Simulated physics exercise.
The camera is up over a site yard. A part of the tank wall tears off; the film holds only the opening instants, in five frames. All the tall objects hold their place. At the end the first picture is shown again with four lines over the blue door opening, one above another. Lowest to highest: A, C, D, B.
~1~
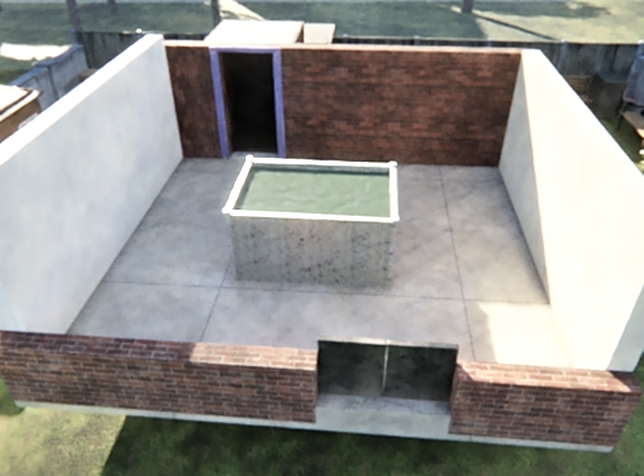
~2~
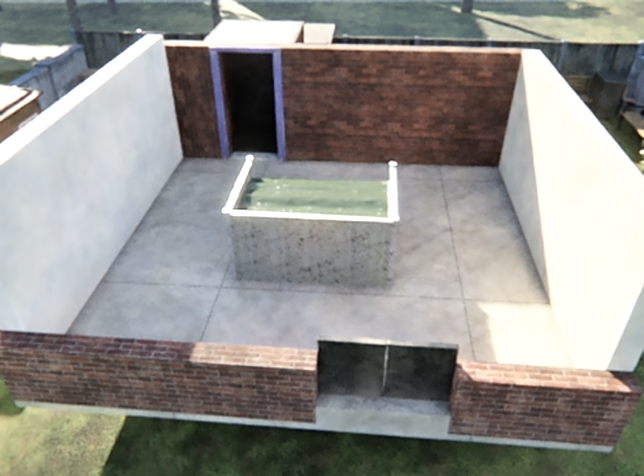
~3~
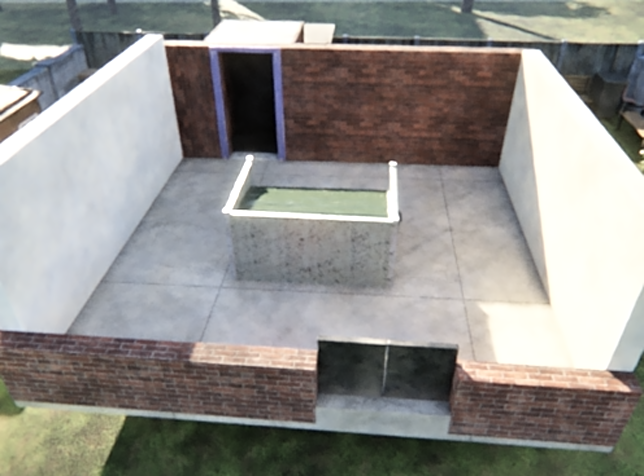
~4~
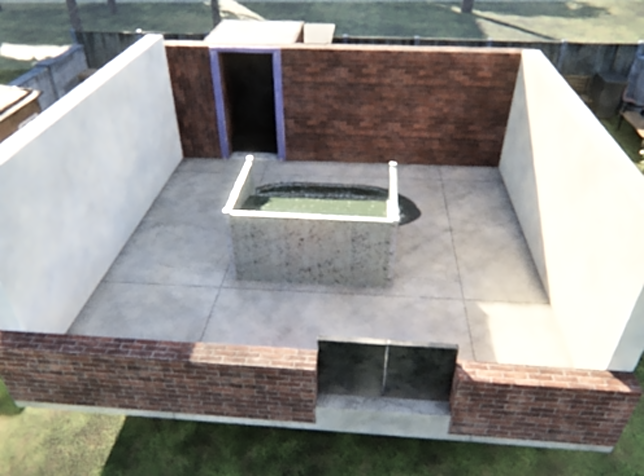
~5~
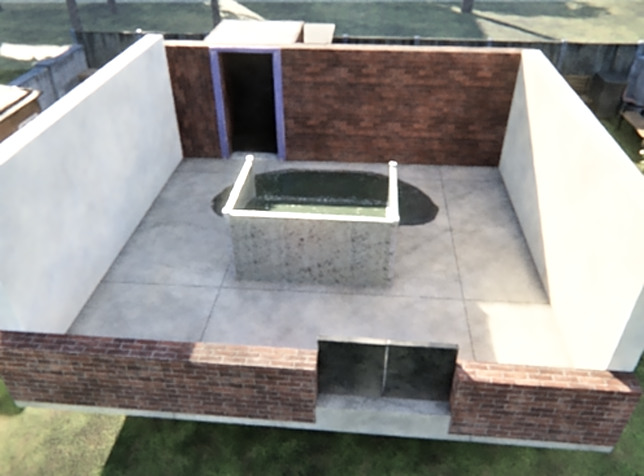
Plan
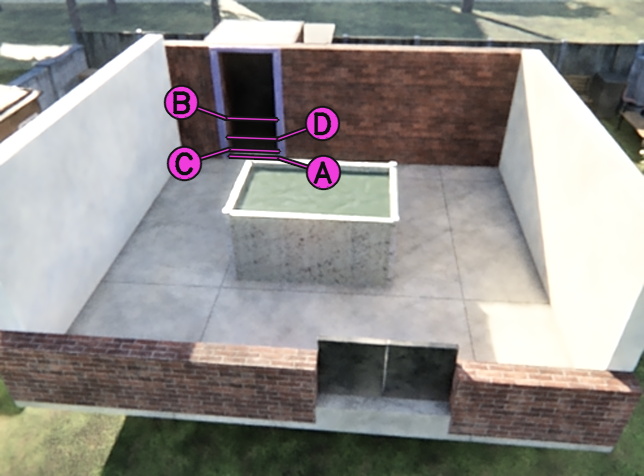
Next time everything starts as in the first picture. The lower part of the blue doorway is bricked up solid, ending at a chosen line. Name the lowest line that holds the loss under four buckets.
The limit is D.
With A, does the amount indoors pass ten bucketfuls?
Yes.
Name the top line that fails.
C it is.
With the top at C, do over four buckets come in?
Yes, it does.
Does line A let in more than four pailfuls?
Yes, it does.
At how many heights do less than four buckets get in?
Two.
On the marked copy, A at (254, 157); B at (251, 119); C at (253, 150); D at (252, 138); from the bottom up A, C, D, B.
For line A, dozens of bucketfuls pour in.
For line B, nothing gets over.
For line C, about 8 bucketfuls get in.
For line D, a splash gets over, under a bucket.
